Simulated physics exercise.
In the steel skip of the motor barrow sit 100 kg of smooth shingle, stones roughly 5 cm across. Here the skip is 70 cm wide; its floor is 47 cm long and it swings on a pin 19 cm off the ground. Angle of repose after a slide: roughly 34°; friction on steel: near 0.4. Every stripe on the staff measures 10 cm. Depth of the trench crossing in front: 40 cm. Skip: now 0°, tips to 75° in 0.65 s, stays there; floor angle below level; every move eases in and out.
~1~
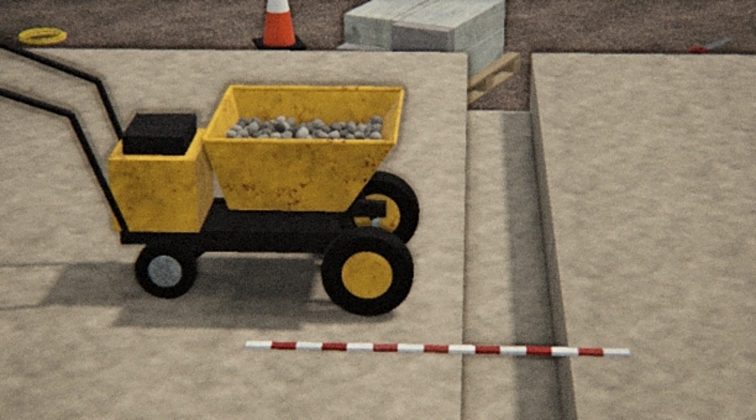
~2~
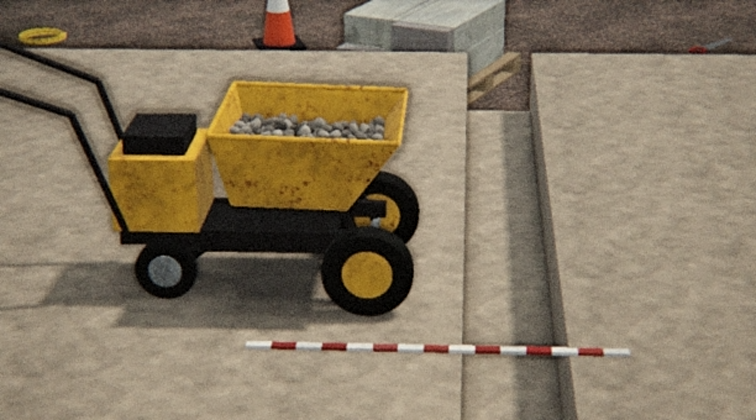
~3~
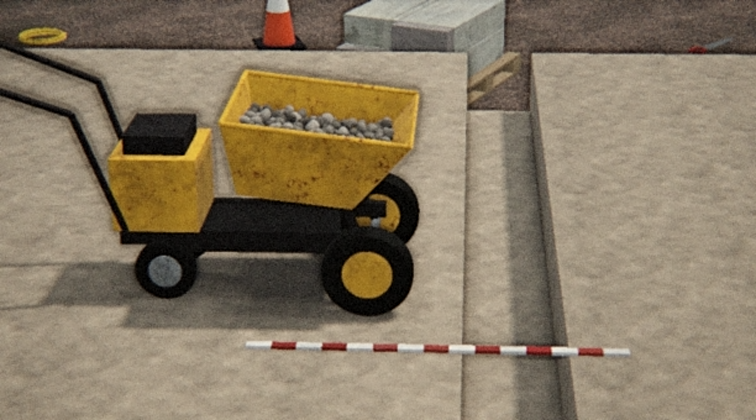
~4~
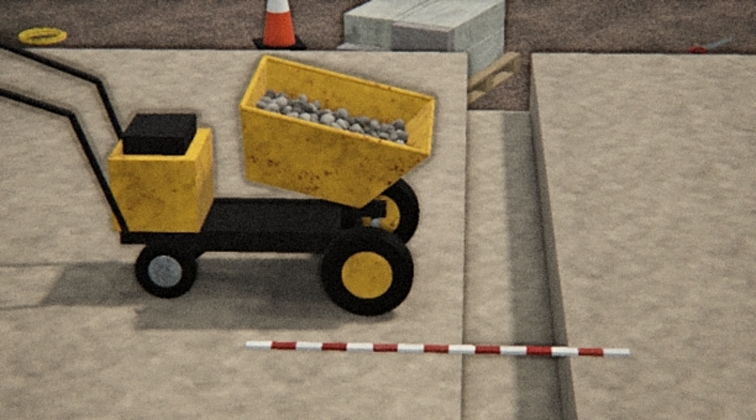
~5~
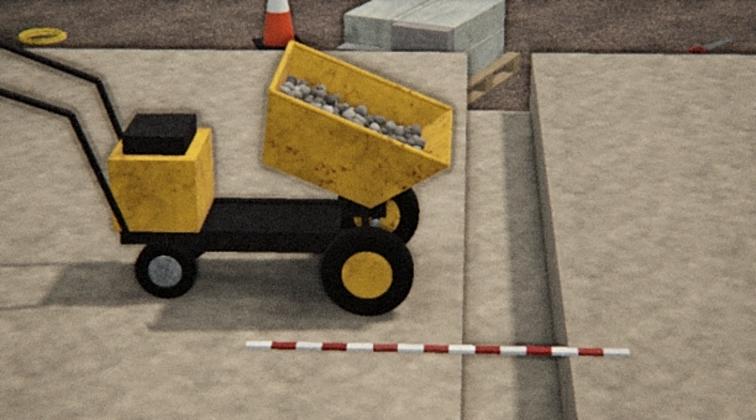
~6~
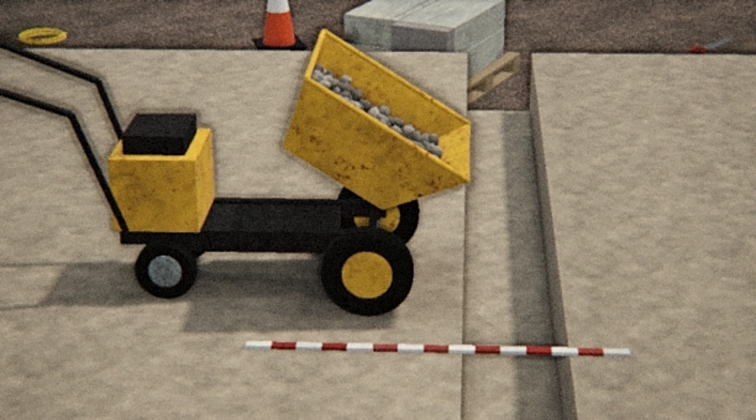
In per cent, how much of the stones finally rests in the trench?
Roughly 39 per cent of them.
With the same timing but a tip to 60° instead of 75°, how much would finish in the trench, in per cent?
Roughly 40%.
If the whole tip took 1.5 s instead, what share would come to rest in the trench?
Then roughly 60 percent.
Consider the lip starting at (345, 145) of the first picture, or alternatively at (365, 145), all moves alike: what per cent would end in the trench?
90 and 65 %.
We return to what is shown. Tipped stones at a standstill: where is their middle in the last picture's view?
Look at roughly (594, 284).
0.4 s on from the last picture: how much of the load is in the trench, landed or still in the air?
By then, around 20 percent.
Then, 0.2 s after the last picture the floor is at 64°, 100 % in the skip; the foremost stones are at (485, 203).
Then, 0.4 s after the last picture the floor is at 75°, 67 % in the skip, 18 % in the trench, 15 % past the trench; the foremost stones are at (593, 279).
Then, 0.8 s after the last picture the floor is at 75°, 11 % in the skip, 28 % in the trench, 61 % past the trench; the foremost stones are past the picture's edge.
Then, 2.8 s after the last picture the floor is at 75°, 0 % in the skip, 39 % in the trench, 61 % past the trench; the foremost stones are past the picture's edge.
